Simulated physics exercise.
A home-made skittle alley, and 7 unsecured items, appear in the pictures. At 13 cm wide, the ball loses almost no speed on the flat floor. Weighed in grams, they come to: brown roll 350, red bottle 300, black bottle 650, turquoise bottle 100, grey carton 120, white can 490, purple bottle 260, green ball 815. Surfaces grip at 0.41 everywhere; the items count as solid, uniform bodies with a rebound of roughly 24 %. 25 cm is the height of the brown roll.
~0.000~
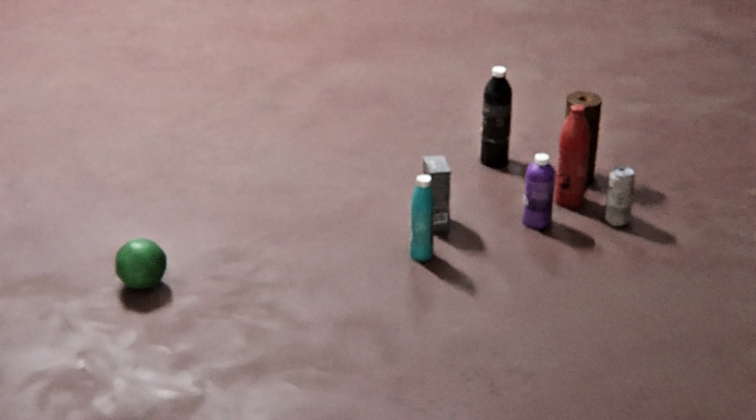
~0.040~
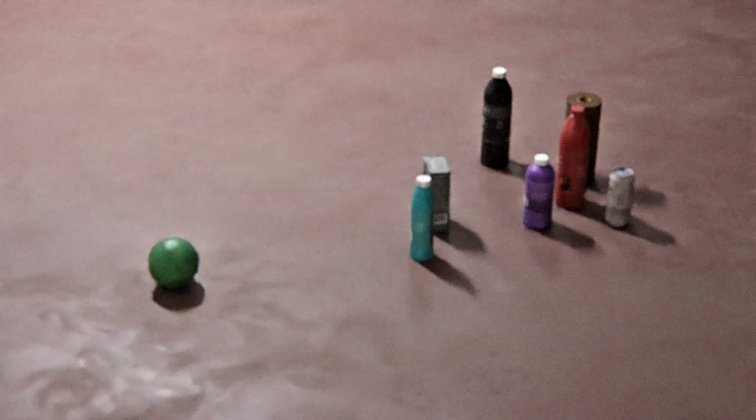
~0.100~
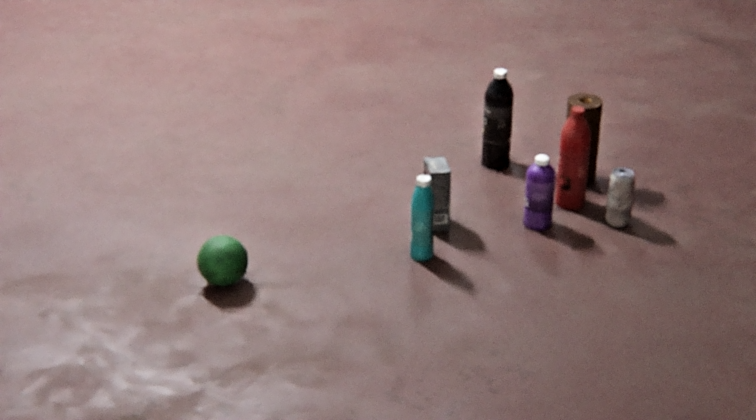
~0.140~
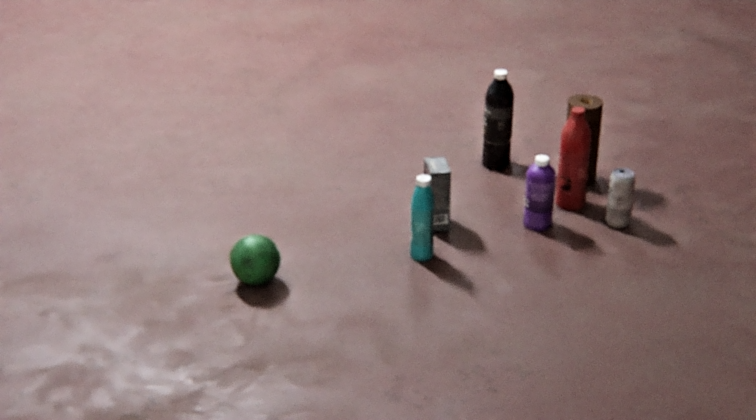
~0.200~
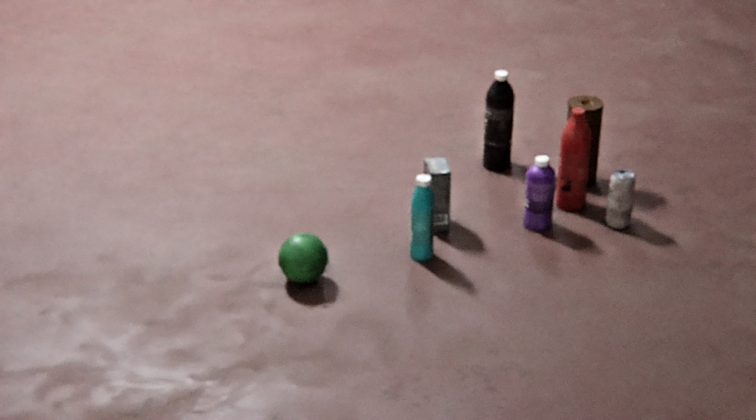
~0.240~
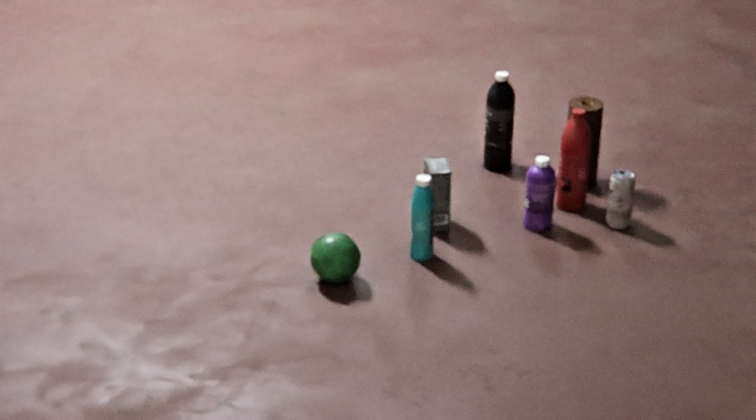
Green ball rolling steadily rightward across a flat brownish floor, drawing closer to a turquoise bottle among standing bottles and containers.
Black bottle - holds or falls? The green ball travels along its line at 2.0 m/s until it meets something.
Holds.
Around 0.44 s, ball 89 cm along; green ball near (494, 256).
Around 0.64 s, ball 129 cm along; green ball near (651, 254).
Around 0.84 s, ball 168 cm along.
Around 1.14 s, things are still on the move.
Finally (1.2 s), all 7 still in place (within 8 cm). Final places as that camera would see them, black bottle near (500, 121).
